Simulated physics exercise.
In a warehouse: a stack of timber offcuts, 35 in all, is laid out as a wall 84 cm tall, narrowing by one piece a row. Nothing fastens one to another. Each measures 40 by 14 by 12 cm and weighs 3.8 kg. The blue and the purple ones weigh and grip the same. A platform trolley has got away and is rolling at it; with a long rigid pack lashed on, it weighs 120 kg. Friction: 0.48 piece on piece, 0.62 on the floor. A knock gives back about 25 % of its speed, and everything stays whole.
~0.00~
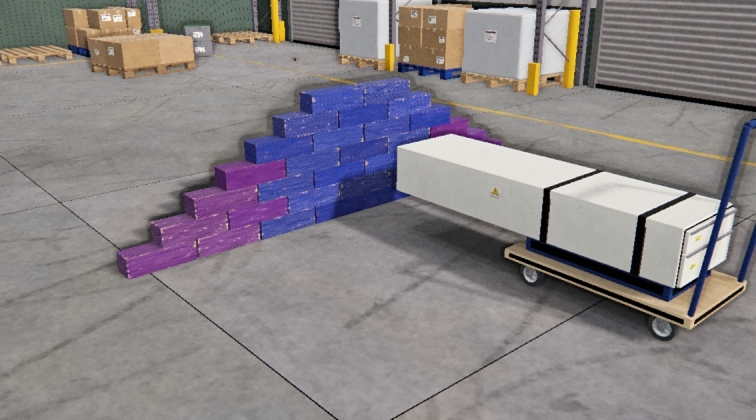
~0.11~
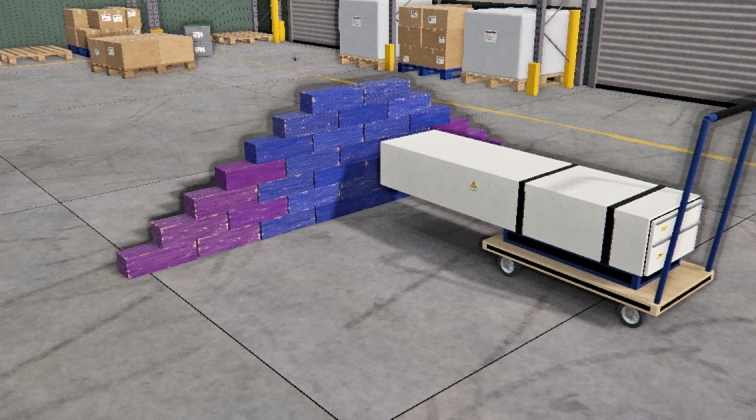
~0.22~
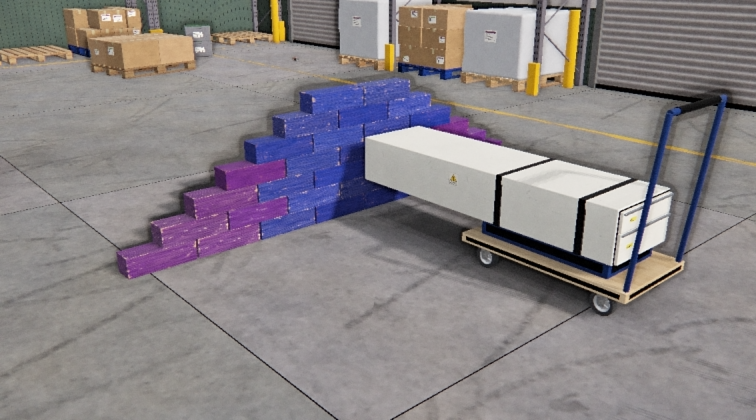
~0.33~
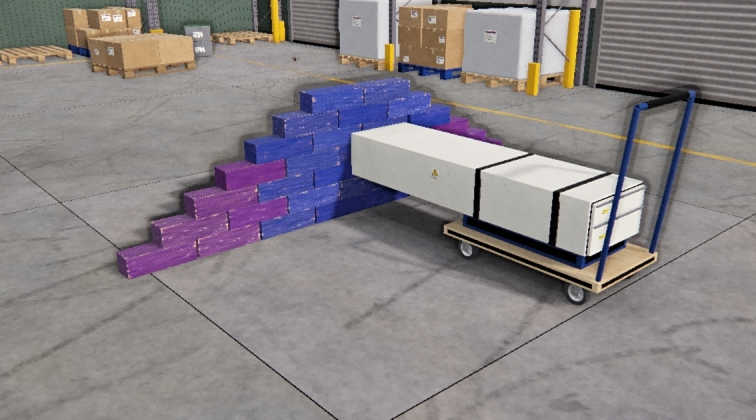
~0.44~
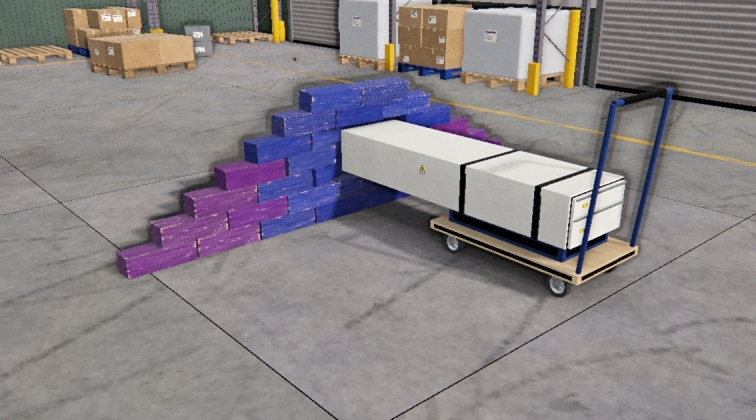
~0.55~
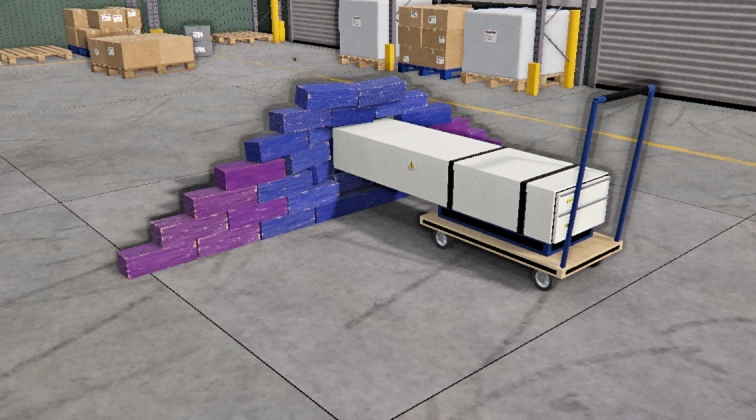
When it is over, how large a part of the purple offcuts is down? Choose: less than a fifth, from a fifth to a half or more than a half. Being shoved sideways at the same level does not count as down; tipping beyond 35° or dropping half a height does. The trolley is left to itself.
It comes to fewer than one in five.
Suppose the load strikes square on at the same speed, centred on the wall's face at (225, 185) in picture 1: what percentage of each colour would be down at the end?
In that case purple 30, blue 30 per cent.
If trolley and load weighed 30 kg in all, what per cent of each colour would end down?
In that case purple 0, blue 0 per cent.
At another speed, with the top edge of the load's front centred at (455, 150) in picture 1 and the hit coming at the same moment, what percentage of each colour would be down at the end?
In that case purple 10, blue 70 per cent.
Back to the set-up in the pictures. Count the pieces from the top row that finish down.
The count is 2.
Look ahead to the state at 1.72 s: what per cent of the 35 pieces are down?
40 per cent by then.
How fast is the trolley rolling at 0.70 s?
Near 0.7 m/s.
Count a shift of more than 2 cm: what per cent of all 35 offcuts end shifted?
Shifted: 55 per cent.
By 0.70 s, load 33 cm past the wall's line, still rolling; none of the 12 purple offcuts down (5 of 35 in all colours); top purple offcut unmoved; top blue offcut tilted 11°.
By 1.00 s, load 54 cm past the wall's line, still rolling; none of the 12 purple offcuts down (12 of 35 in all colours); top purple offcut unmoved; top blue offcut tilted 67°, 12 cm lower.
By 1.72 s, load 95 cm past the wall's line, still rolling; none of the 12 purple offcuts down (14 of 35 in all colours); top purple offcut unmoved; top blue offcut on its side.
When it is over (3.2 s), load 1.05 m past the wall's line, stopped; none of the 12 purple offcuts down (14 of 35 in all colours); top purple offcut unmoved; top blue offcut on its side. That is 0 per cent. In pixels of the last frame, middles, top purple offcut near (250, 173), top blue offcut near (302, 196).
